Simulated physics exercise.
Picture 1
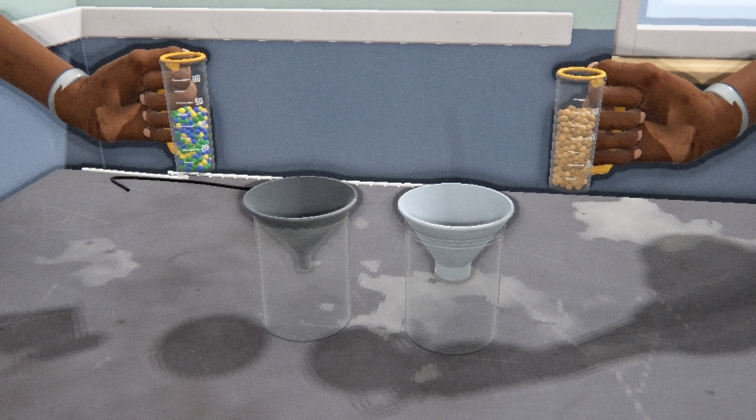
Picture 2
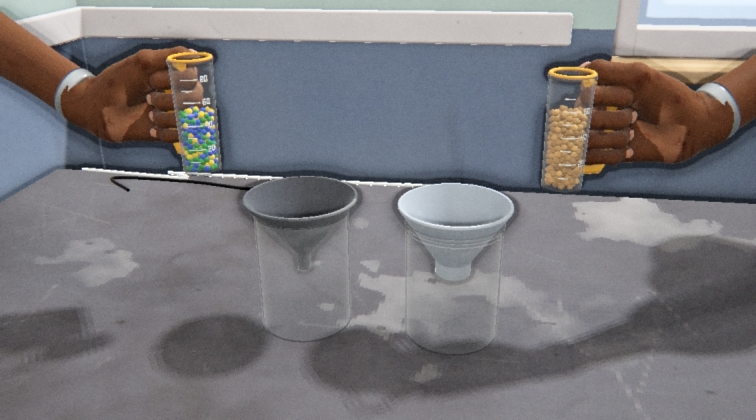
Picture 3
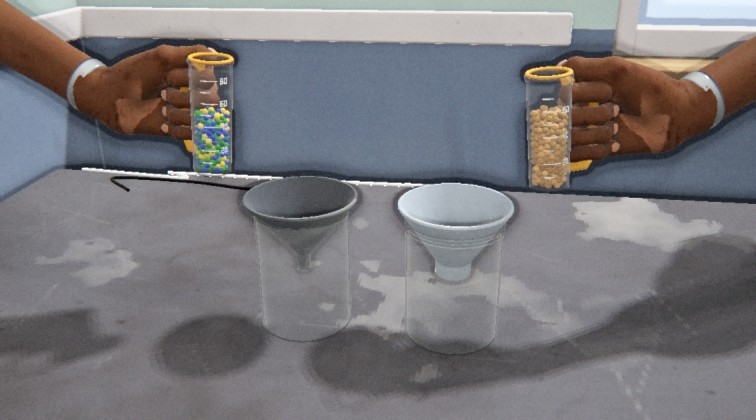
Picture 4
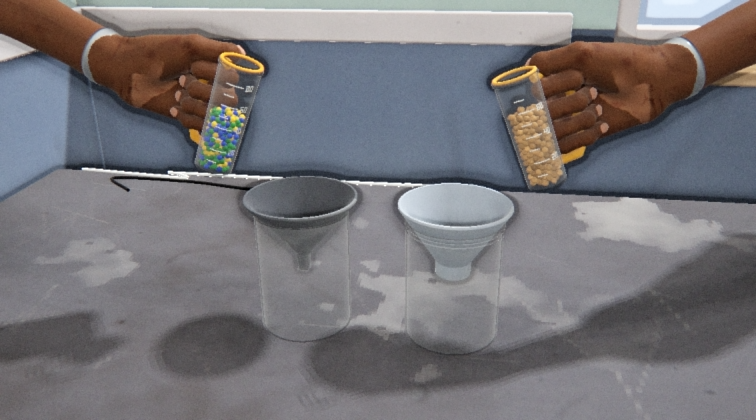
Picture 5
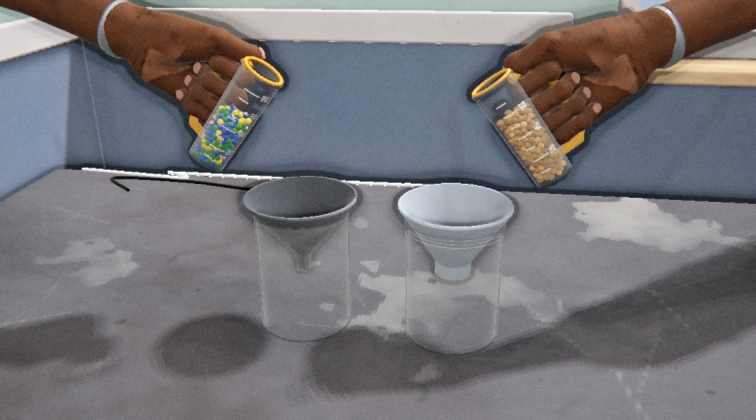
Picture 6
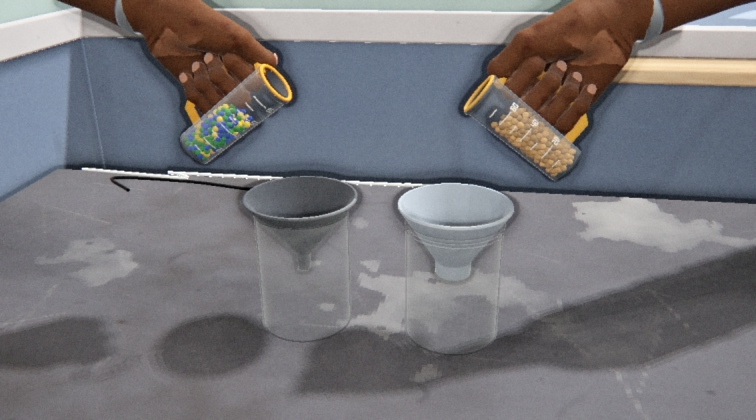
Two hands hold clear, orange-rimmed cups above a worn gray tabletop, seen from the front and slightly above by a still camera, with a blue wall behind. The left cup holds blue, green and yellow beads and the right one tan beads, beyond a dark gray funnel and a pale one over clear containers. The hands move the upright cups inward, then tilt them steadily toward each other.
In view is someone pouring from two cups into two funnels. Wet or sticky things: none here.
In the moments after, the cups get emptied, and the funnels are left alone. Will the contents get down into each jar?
When it's done, the left funnel backs up and the right funnel keeps flowing.
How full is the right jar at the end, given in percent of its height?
10 per cent, approximately.
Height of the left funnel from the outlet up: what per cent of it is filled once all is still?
Measured level: Roughly 70 in a hundred.
Then, 0.44 s after the last picture, left, all still in the cup; right, all still in the cup.
Then, 0.83 s after the last picture, left, most still in the cup, a small part in or over the funnel; right, most still in the cup, about a quarter in or over the funnel, a stray few down in the jar.
Then, 1.16 s after the last picture, left, a stray few still in the cup, nearly all in or over the funnel, a stray few down in the jar; right, a stray few still in the cup, about a third in or over the funnel, about two thirds down in the jar.
At rest, left, nearly all stuck in the funnel, a stray few down in the jar; right, all down in the jar.
